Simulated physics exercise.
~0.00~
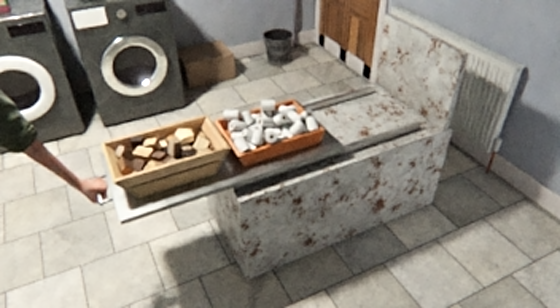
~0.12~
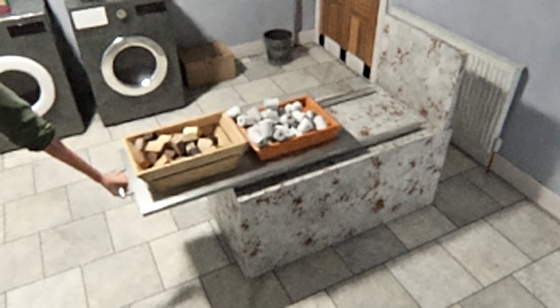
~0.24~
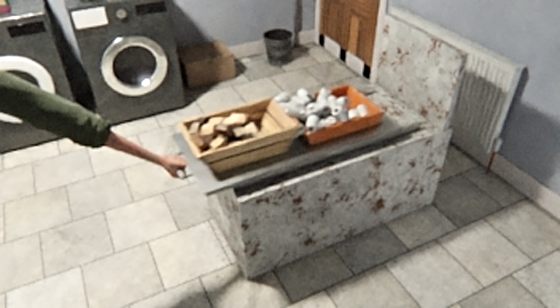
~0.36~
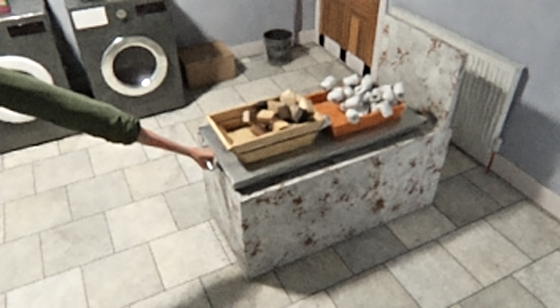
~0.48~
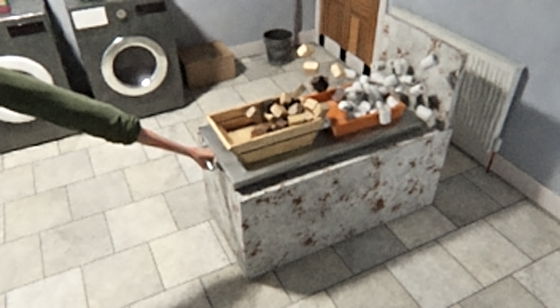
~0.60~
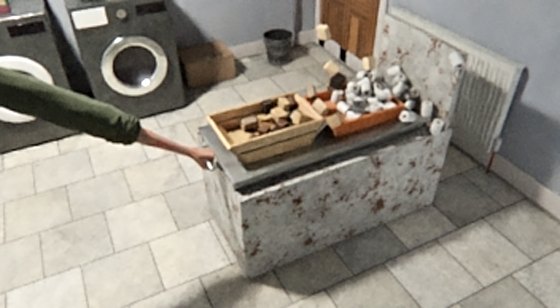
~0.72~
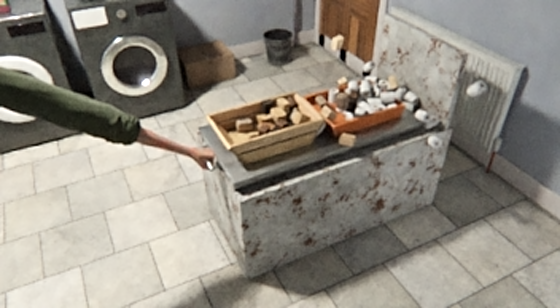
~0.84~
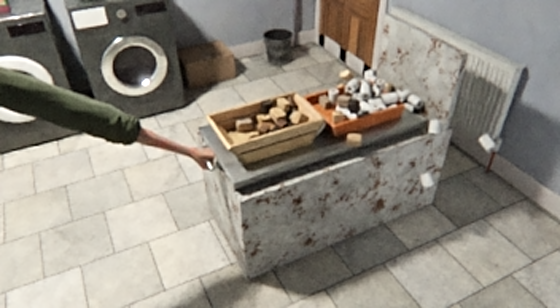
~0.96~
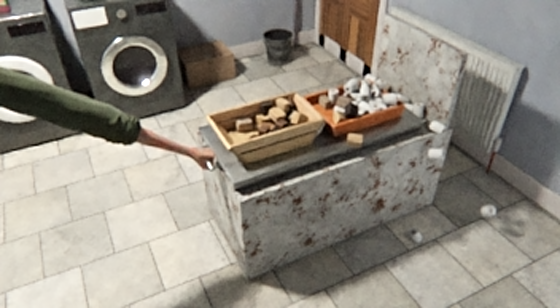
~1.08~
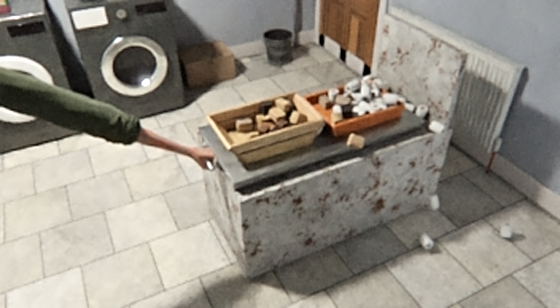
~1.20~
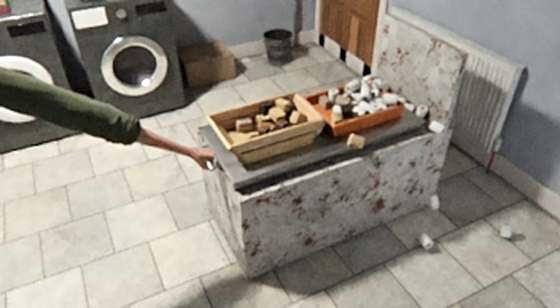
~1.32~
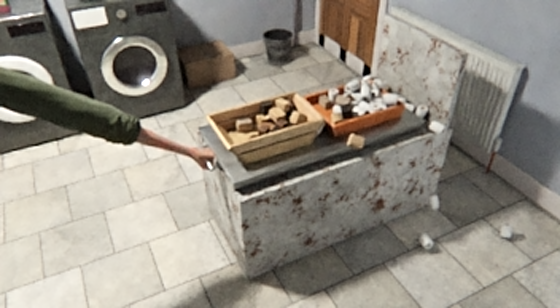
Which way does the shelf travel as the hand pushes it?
The shelf slides to the right, towards the raised back panel, and then stops.
